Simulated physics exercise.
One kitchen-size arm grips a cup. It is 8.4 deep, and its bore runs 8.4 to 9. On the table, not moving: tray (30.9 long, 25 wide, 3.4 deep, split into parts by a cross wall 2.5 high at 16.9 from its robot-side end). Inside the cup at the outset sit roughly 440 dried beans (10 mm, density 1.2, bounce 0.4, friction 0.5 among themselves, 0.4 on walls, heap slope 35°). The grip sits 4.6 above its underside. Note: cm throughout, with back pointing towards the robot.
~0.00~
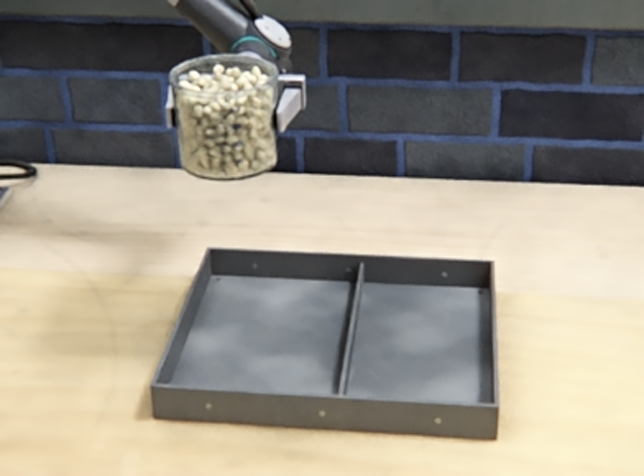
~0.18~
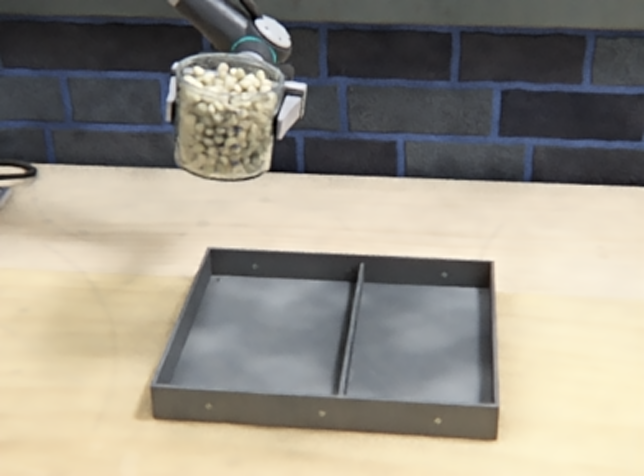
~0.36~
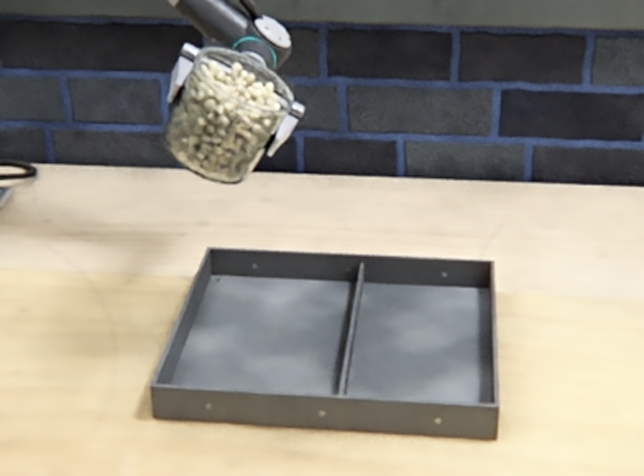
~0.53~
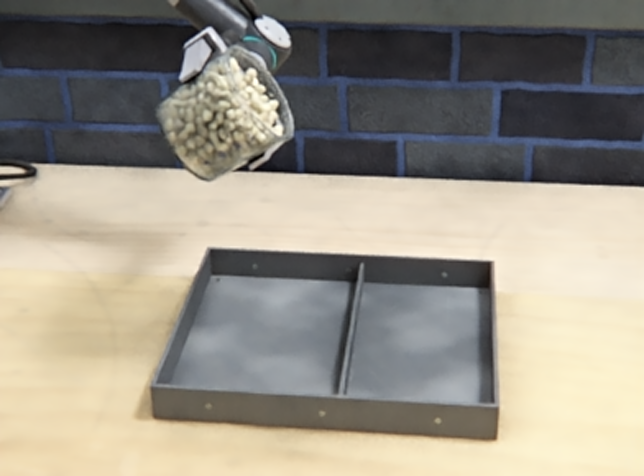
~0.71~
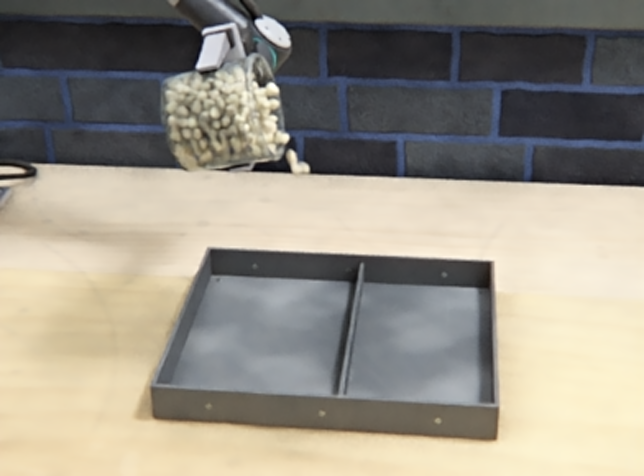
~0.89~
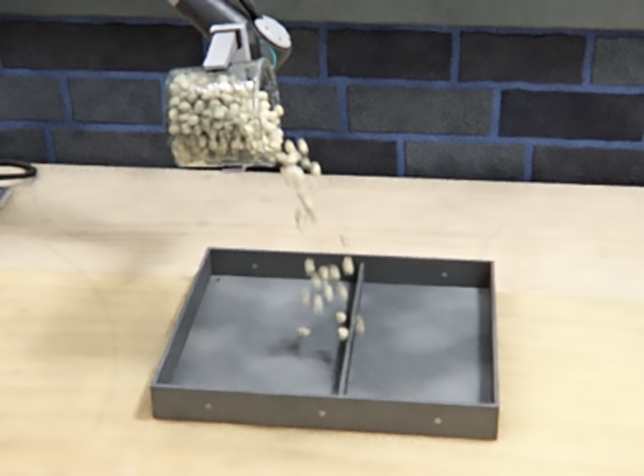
A clear cup full of pale beans tilted steadily to the right in a robot arm's grip, then beans trickled from its mouth and dropped around the divider of the dark tray below.
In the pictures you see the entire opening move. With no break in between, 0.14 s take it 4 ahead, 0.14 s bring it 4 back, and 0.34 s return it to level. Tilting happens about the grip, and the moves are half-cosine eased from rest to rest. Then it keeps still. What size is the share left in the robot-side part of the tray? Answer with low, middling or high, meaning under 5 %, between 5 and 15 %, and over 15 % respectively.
High.
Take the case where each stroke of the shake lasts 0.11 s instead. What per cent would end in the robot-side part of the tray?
I'd expect close to 20 in a hundred.
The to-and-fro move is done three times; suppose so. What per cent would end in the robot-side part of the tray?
Expected share: About 40 %.
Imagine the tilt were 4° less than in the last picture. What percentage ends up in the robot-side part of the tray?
Roughly 20 percent.
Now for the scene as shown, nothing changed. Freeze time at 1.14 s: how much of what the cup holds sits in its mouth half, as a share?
Close to 70 in a hundred.
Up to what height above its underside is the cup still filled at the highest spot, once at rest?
I'd say close to 5.5 cm.
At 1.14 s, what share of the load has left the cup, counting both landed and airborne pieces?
Roughly 35 percent up to then.
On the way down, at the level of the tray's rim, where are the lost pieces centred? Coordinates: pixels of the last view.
(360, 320).
After 1.14 s, tilted 84° forward, highest piece 27 above the table; 297 in the cup, 27 in the robot-side part, 21 in the far-side part, 100 in flight or on a rim.
After 1.39 s, tilted 25° forward, highest piece 28 above the table; 205 in the cup, 122 in the far-side part, 105 in the robot-side part, 1 on the table or floor, 12 in flight or on a rim.
After 1.71 s, level, highest piece 26 above the table; 205 in the cup, 130 in the far-side part, 108 in the robot-side part, 2 on the table or floor.
After 2.76 s, level, highest piece 26 above the table; 205 in the cup, 130 in the far-side part, 108 in the robot-side part, 2 on the table or floor.
In the end, 205 in the cup, 130 in the far-side part, 108 in the robot-side part, 2 on the table or floor. That is 24 % in the robot-side part of the tray.
